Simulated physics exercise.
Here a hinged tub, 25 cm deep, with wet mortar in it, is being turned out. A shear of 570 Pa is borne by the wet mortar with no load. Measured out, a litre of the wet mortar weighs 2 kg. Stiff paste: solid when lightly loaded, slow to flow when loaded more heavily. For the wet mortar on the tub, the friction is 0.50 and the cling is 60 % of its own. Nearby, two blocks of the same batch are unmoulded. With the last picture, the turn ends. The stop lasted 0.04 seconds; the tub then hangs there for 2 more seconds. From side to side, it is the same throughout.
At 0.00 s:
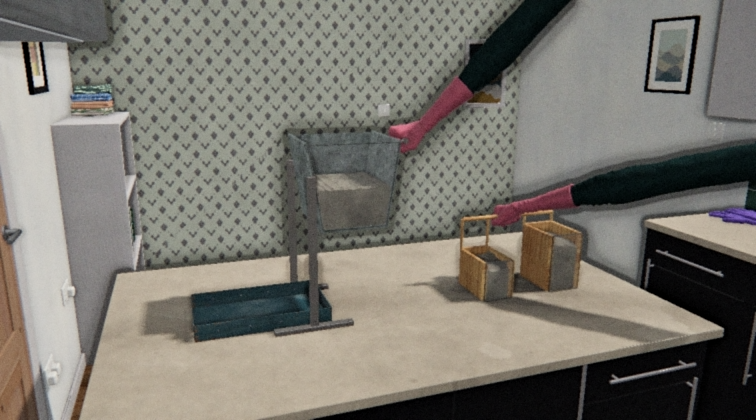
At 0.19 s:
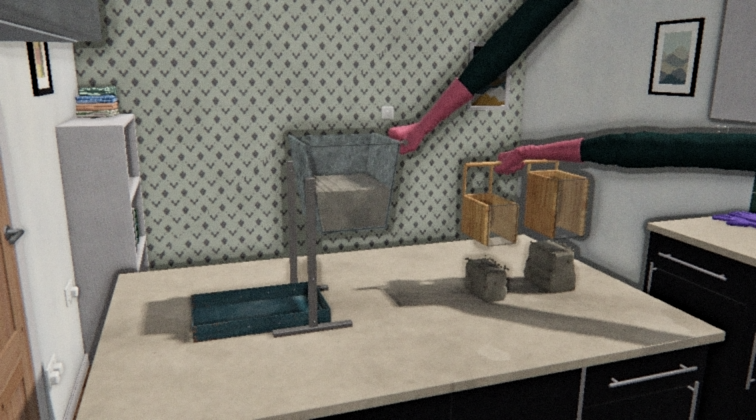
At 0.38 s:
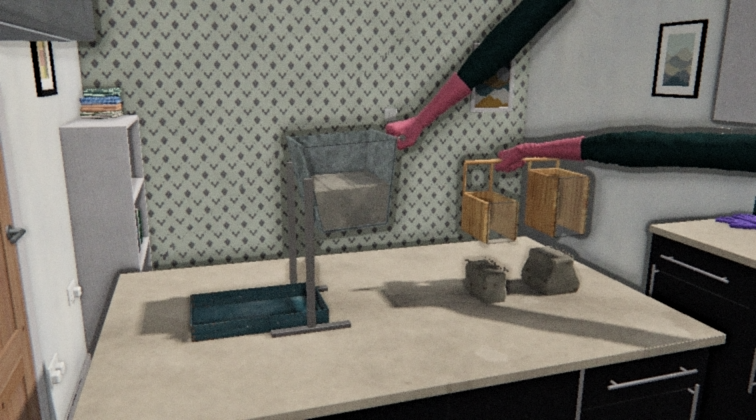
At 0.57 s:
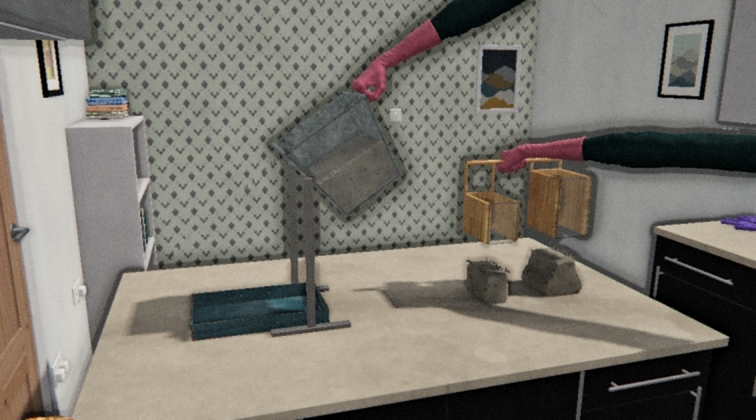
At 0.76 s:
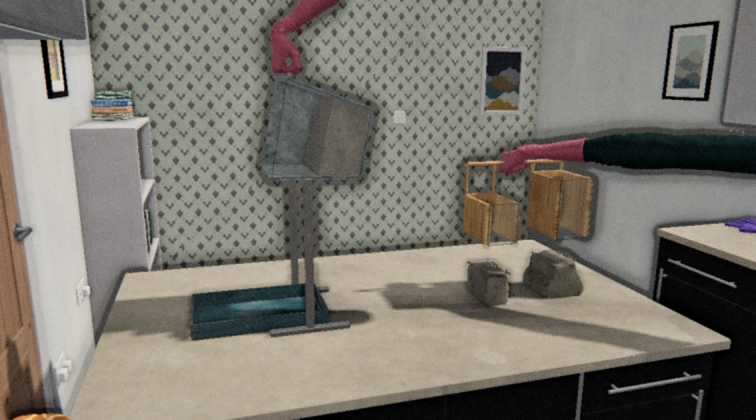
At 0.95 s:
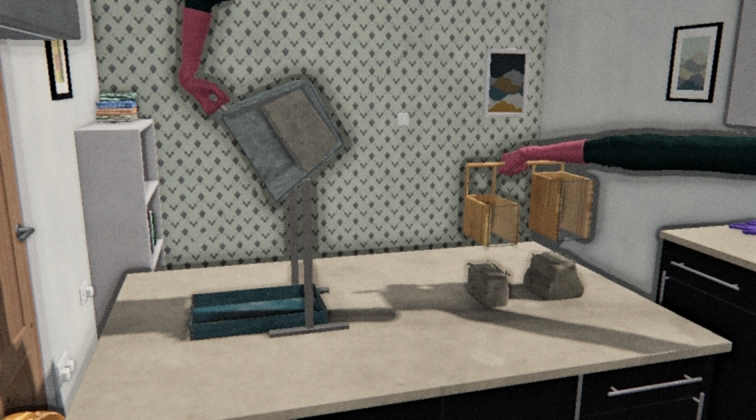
A pink-gloved hand turned a grey tub of wet mortar over to the left on its stand, after another hand had lifted two wooden moulds off grey blocks, the right one slumping a little.
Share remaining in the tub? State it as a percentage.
Close to 0 %.
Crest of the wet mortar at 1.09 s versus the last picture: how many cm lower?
Around 14 cm below its level in the last picture.
After 1.09 s, the tub is at 120 degrees and holds 80 %.
After 1.26 s, the tub is at 120 degrees and holds 0 %.
After 1.43 s, the tub is at 120 degrees and holds 0 %.
After 1.60 s, the tub is at 120 degrees and holds 0 %.
After 2.95 s, at the end, the tub is at 120 degrees and holds 0 %.
